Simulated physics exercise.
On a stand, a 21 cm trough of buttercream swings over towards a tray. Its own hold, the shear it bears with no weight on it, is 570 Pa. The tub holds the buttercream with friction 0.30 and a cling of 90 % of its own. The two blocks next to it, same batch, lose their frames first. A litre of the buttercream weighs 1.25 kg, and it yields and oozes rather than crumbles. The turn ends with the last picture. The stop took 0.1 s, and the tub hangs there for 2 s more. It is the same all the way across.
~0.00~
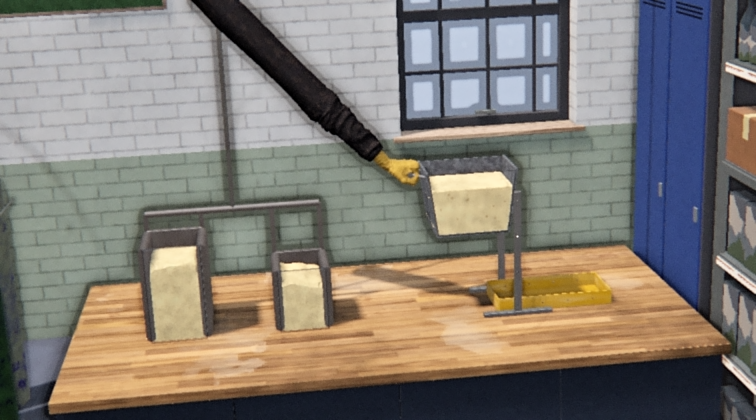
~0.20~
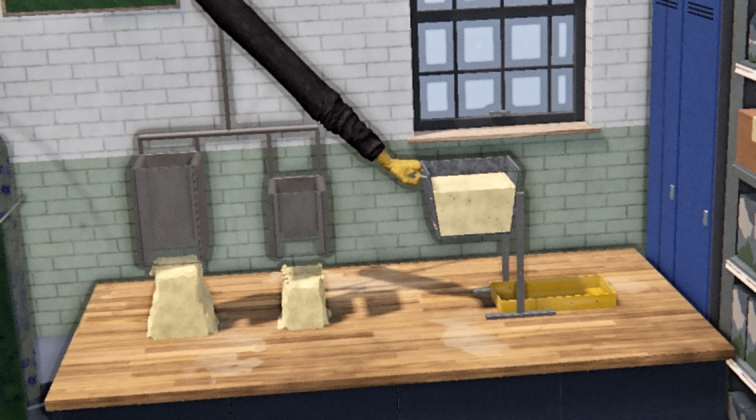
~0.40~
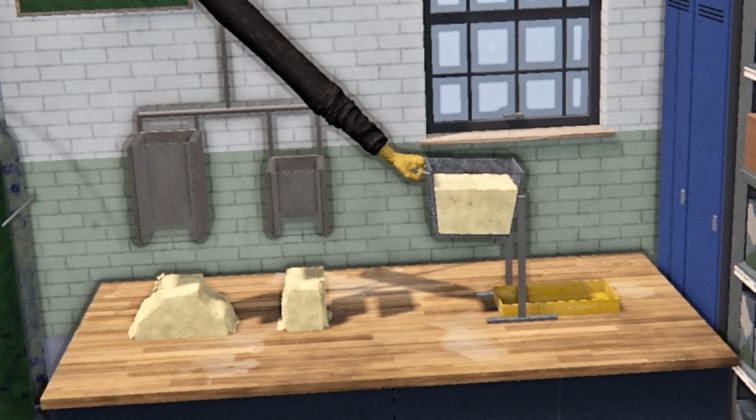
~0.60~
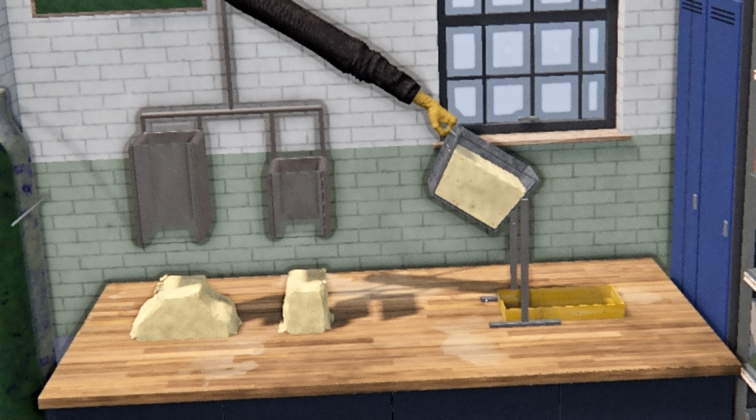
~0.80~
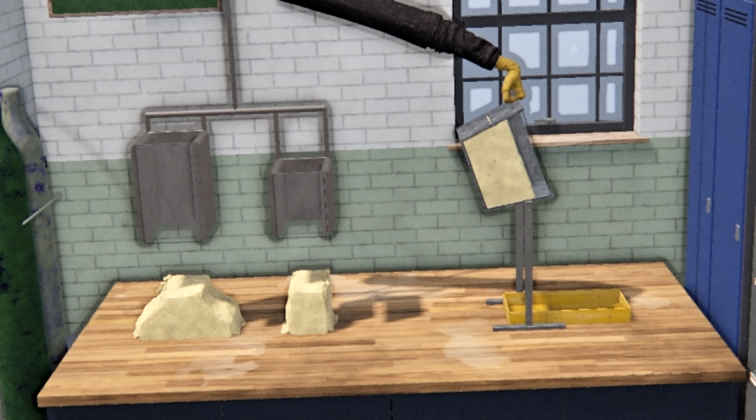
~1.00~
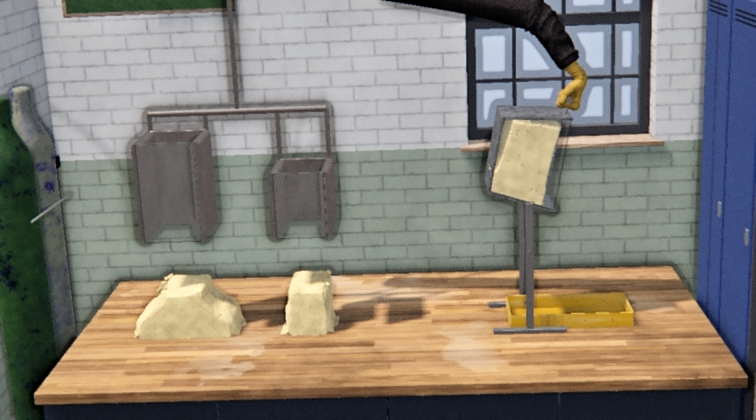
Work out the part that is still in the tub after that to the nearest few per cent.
About 0 %.
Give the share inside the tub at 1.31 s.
Near 35 %.
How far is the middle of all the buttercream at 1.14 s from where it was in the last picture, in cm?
Some 8 cm.
By 1.14 s, the tub is at 101 degrees and holds 77 %.
By 1.31 s, the tub is at 101 degrees and holds 33 %.
By 1.48 s, the tub is at 101 degrees and holds 26 %.
By 1.65 s, the tub is at 101 degrees and holds 19 %.
By 3.00 s, at the end, the tub is at 101 degrees and holds 0 %.
